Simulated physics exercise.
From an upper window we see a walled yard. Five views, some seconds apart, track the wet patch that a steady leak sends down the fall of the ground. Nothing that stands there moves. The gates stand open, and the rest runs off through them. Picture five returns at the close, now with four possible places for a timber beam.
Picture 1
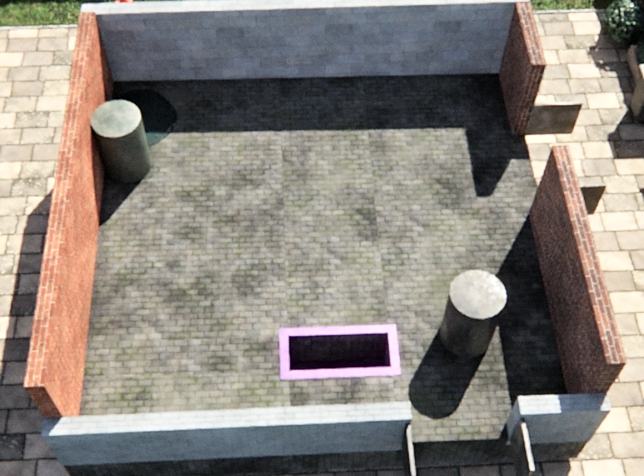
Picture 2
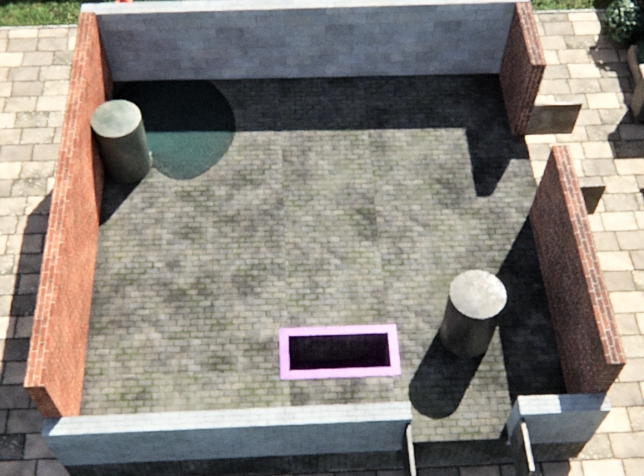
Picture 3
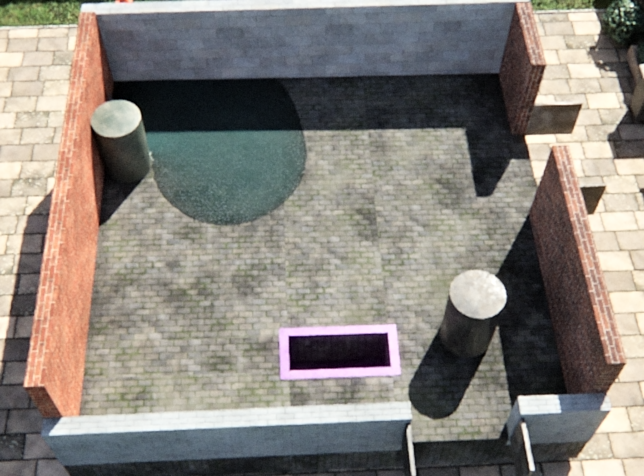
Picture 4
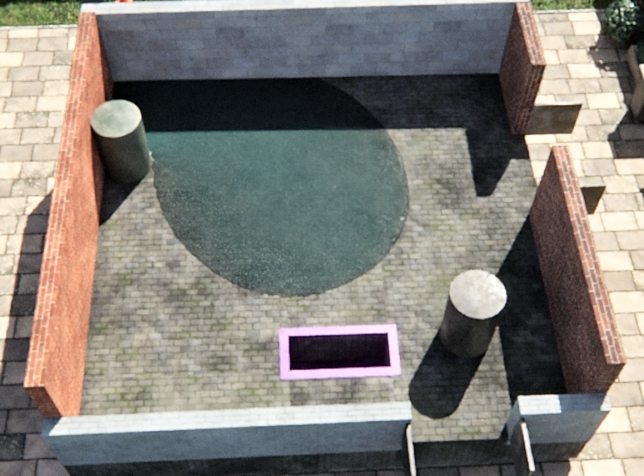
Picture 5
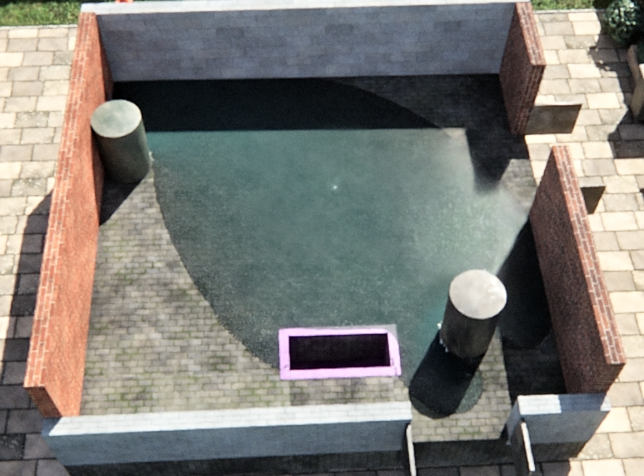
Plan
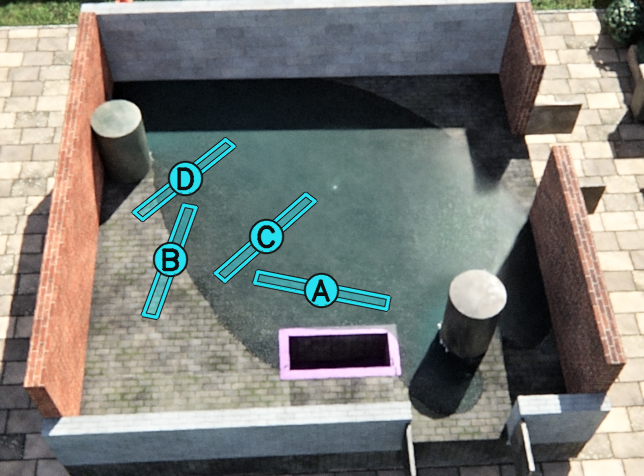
Water spreads from the upper left across the walled yard and reaches the purple drain.
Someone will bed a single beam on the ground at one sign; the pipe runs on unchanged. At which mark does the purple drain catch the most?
Spot B.
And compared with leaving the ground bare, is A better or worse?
Worse.
In cyan, A from (256, 277) to (387, 303); B from (149, 316) to (189, 206); C from (220, 277) to (310, 197); D from (138, 215) to (229, 143).
For spot A, about 11 % of the stream goes into the purple drain, about 89 % out by the gates.
For spot B, about 23 % of the stream goes into the purple drain, about 76 % out by the gates.
For spot C, about 11 % of the stream goes into the purple drain, about 89 % out by the gates.
For spot D, about 10 % of the stream goes into the purple drain, about 90 % out by the gates.
